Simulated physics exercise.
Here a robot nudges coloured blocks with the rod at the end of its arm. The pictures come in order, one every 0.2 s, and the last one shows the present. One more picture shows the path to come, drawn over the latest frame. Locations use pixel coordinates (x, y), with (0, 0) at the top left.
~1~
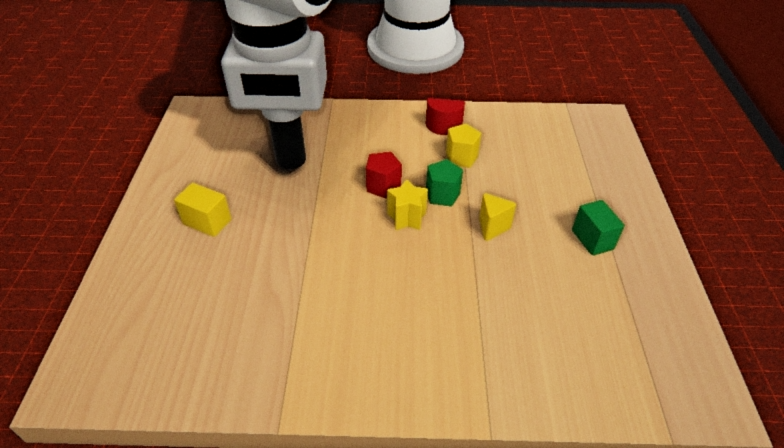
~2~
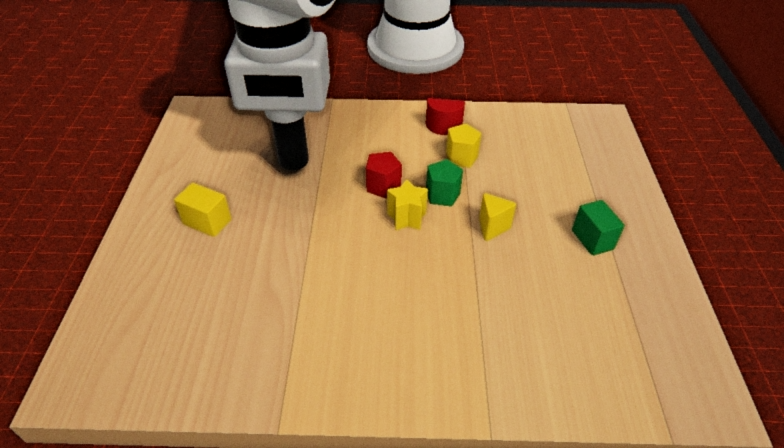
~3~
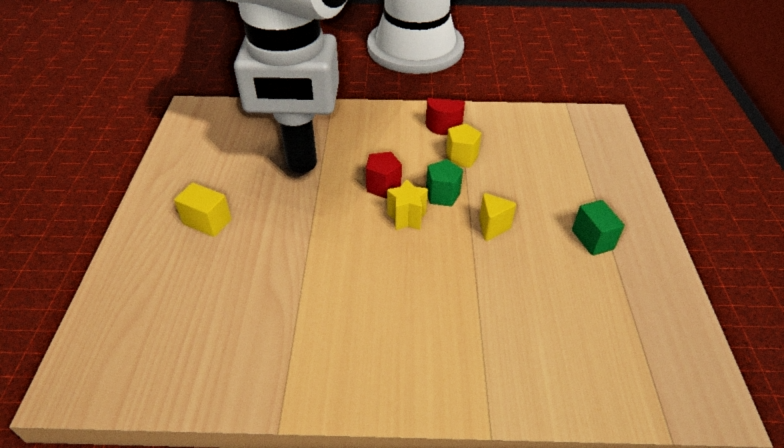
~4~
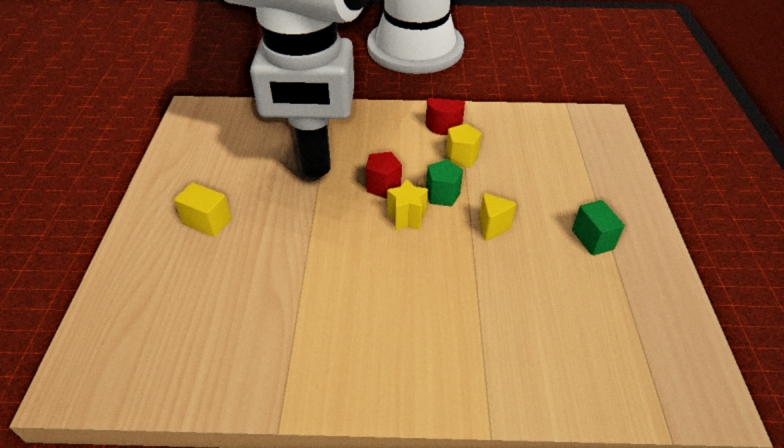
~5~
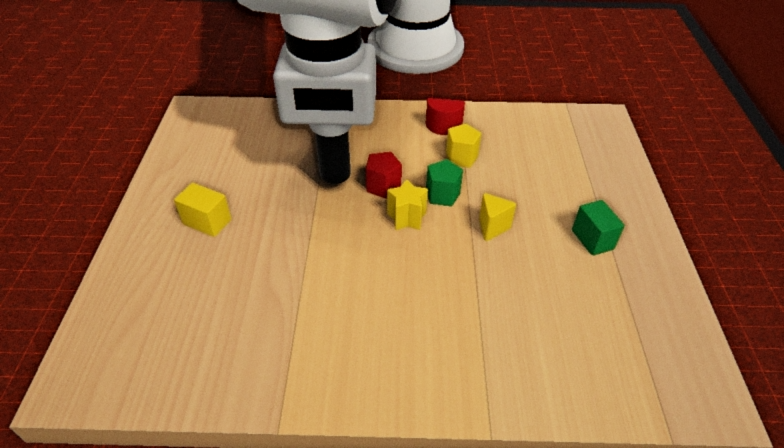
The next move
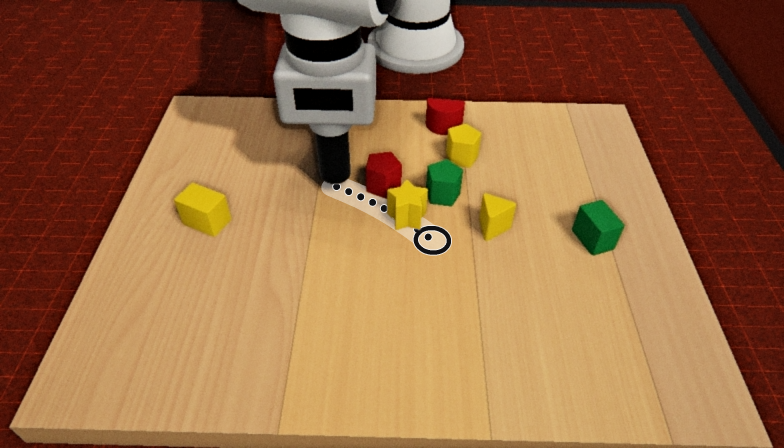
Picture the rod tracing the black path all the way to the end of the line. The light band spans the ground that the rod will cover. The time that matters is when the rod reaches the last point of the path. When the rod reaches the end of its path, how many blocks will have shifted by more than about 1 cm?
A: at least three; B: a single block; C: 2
I'll go with C - 2.
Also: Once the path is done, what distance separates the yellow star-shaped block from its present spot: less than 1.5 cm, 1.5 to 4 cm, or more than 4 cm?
Once the path is done, the yellow star-shaped block lies more than 4 cm from its present place.
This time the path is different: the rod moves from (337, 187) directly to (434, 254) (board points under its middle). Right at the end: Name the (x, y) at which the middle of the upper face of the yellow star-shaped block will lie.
I expect it at (444, 205).
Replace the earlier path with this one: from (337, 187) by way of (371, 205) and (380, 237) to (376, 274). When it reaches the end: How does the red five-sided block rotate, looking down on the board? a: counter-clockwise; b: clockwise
Letter a.
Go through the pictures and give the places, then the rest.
Rod tip (291, 161); block tops, red five-sided block (383, 162); yellow star-shaped block (408, 193); green five-sided block (445, 170); yellow three-sided block (497, 204), in the first frame.
Rod (294, 162); blocks unchanged, in the second frame.
Rod (302, 165); blocks unchanged, in the third frame.
Rod (316, 169); blocks unchanged, in the fourth frame.
Rod (336, 175); red five-sided block (383, 162); yellow star-shaped block (408, 193); green five-sided block (445, 170); yellow three-sided block (497, 204), in the fifth frame.
Path on the board, from (337, 187) via (386, 209), ending at (432, 240).
The first path, step by step. One third of the way, rod (370, 190); red five-sided block (394, 163), turned 40° anticlockwise.
Two thirds of the way, rod (403, 208); red five-sided block (398, 164), turned 65° anticlockwise; yellow star-shaped block (431, 206), turned 20° anticlockwise.
At the end, rod (433, 229); red five-sided block (398, 164), turned 65° anticlockwise; yellow star-shaped block (465, 226), turned 25° anticlockwise; green five-sided block in place; yellow three-sided block in place.
